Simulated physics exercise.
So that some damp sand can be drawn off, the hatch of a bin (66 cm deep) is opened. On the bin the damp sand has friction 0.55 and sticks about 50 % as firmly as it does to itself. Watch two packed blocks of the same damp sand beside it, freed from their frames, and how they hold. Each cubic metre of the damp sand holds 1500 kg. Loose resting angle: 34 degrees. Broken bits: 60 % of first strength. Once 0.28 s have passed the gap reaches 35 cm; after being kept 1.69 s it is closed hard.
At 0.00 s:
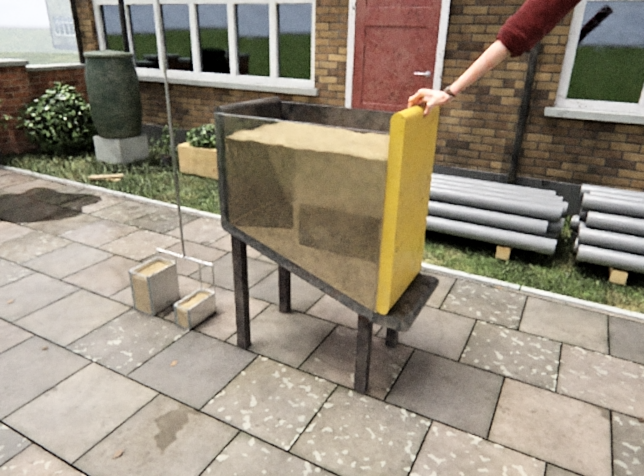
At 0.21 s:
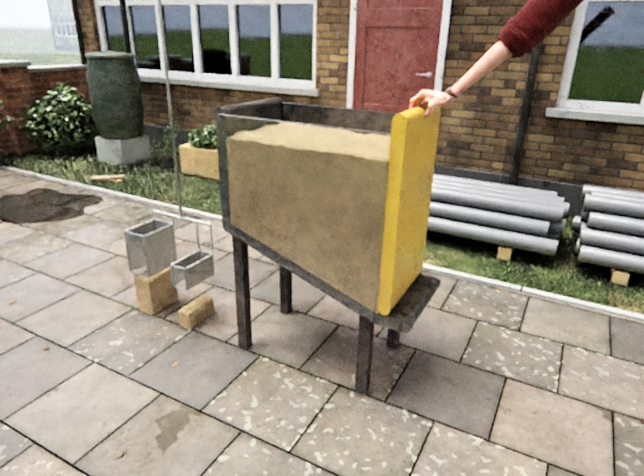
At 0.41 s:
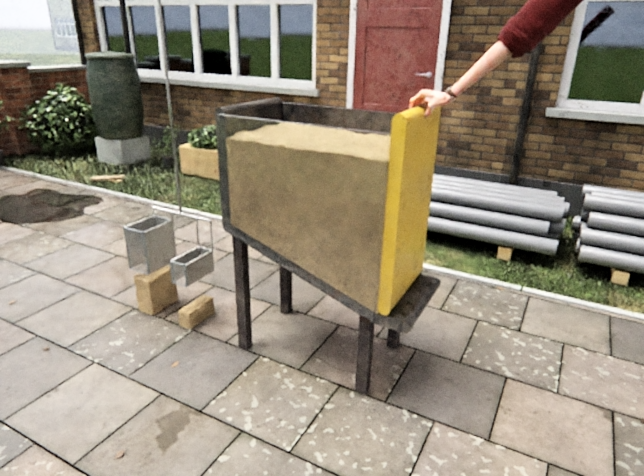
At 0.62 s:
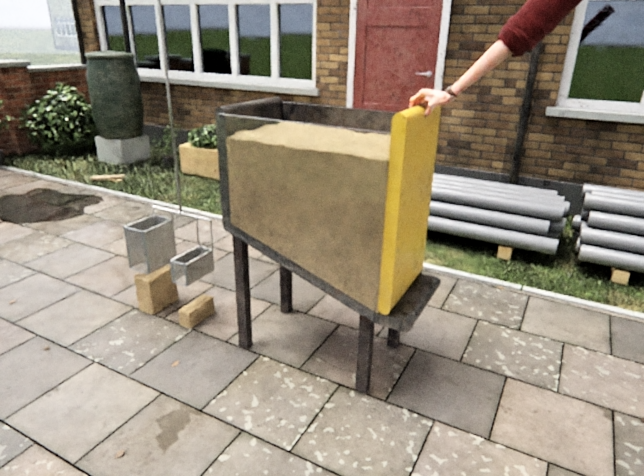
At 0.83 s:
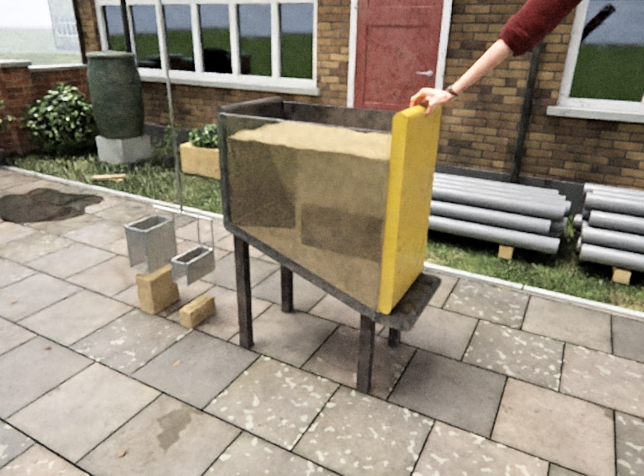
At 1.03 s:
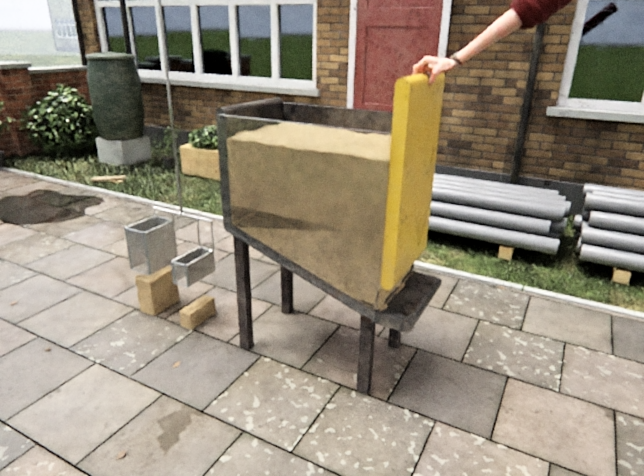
A hand lifts the yellow hatch of a sand-filled bin after two nearby sand blocks are uncovered.
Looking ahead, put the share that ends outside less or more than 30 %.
Looks like it ends up falling short of the 30 % mark.
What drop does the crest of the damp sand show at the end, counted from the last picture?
The gap comes to about 0 centimetres.
After 1.51 s, the hatch is 35 cm open and 0 % is out.
After 2.07 s, the hatch is 35 cm open and 0 % is out.
After 2.63 s, the hatch is 35 cm open and 4 % is out.
After 3.19 s, the hatch is 9.0 cm open and 9 % is out.
After 3.94 s, at the end, the hatch is shut and 9 % is out.
